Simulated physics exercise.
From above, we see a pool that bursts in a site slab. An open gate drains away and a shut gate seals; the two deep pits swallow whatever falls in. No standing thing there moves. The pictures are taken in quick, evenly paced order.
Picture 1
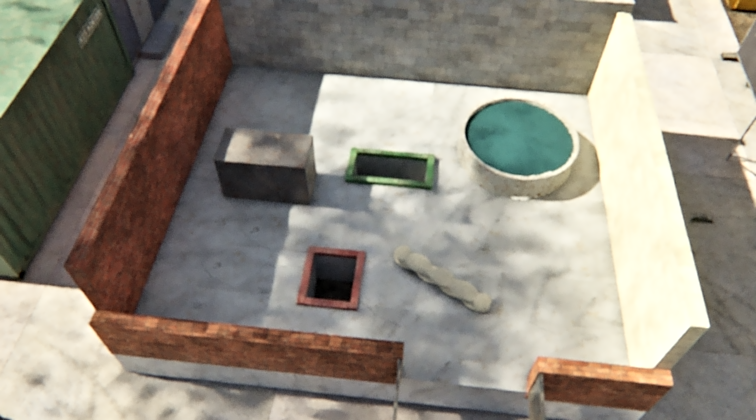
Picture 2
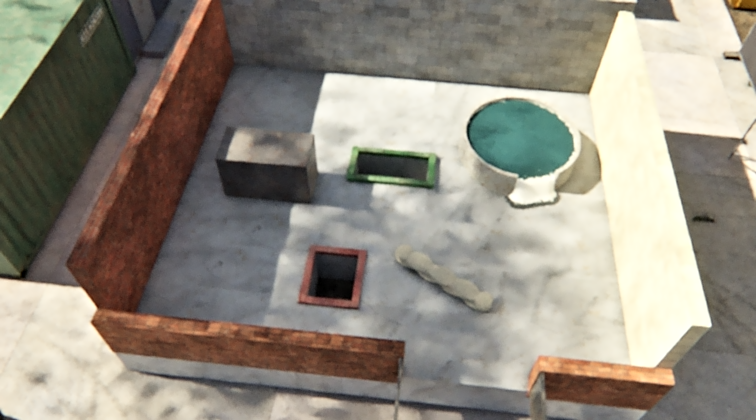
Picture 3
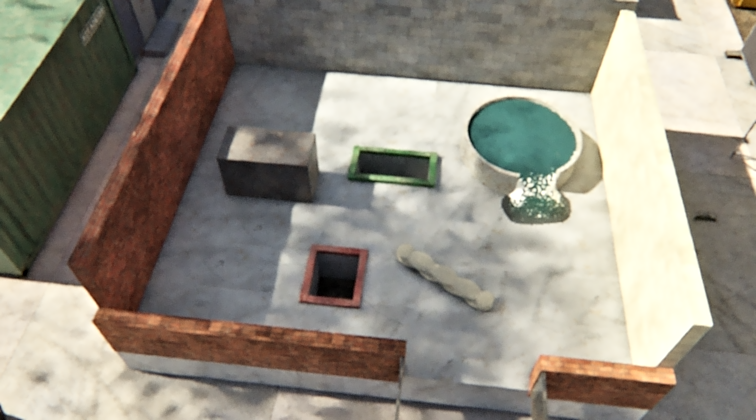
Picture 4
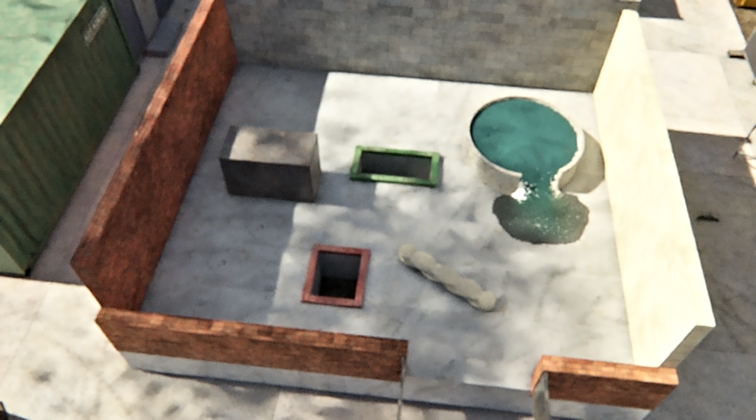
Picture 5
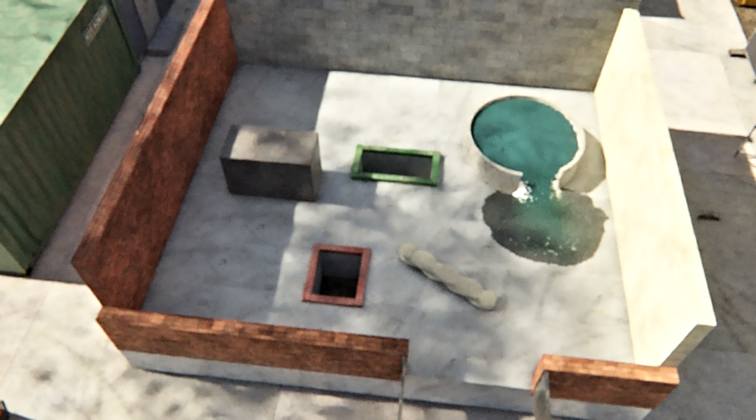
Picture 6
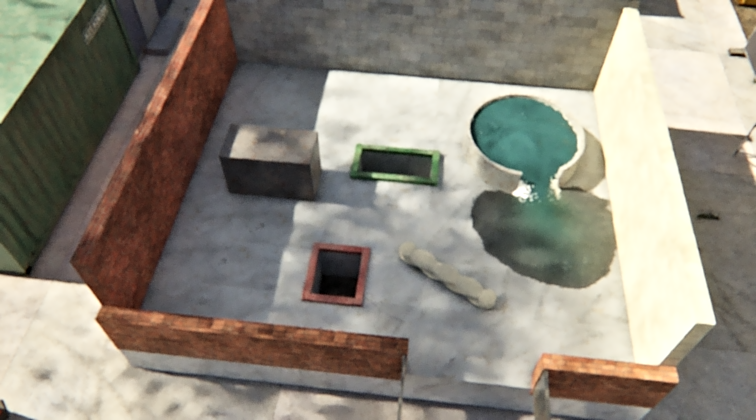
On a walled concrete slab, a round tank of green water bursts at its front, pouring out a widening dark puddle.
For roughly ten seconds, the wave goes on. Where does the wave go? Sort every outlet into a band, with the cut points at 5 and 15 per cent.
Final shares: The gate over 15 %; the red pit under 5 %; the green pit under 5 %.
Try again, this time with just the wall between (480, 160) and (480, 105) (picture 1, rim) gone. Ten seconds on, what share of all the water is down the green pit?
Green: About 8 %.
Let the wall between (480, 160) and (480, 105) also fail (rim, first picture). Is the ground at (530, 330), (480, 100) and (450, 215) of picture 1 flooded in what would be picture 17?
So the first one is left untouched, the next left untouched, and the last drenched.
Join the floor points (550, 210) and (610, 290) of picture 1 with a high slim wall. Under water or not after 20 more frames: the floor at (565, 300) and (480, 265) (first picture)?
Going in order, I'd say drenched and drenched.
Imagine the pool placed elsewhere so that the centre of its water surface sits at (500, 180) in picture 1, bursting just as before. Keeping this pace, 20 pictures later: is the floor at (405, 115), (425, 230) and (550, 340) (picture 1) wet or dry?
Checking the three spots, I get high and dry, swamped, swamped.
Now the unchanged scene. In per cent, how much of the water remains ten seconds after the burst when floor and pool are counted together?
Near 82 in a hundred.
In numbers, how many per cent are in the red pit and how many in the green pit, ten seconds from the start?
Roughly 0 and 0 %.
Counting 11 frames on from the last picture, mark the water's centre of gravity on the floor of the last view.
Near (533, 192).
A moment on, water covers 15 % of the floor; the gate 0 %, the red pit 0 %, the green pit 0 %.
Next, water covers 20 % of the floor; the gate 0 %, the red pit 0 %, the green pit 0 %.
Then, water covers 20 % of the floor; the gate 4 %, the red pit 0 %, the green pit 0 %.
Later, water covers 35 % of the floor; the gate 10 %, the red pit 0 %, the green pit 0 %.
In the end, water covers 55 % of the floor; the gate 18 %, the red pit 0 %, the green pit 0 %.
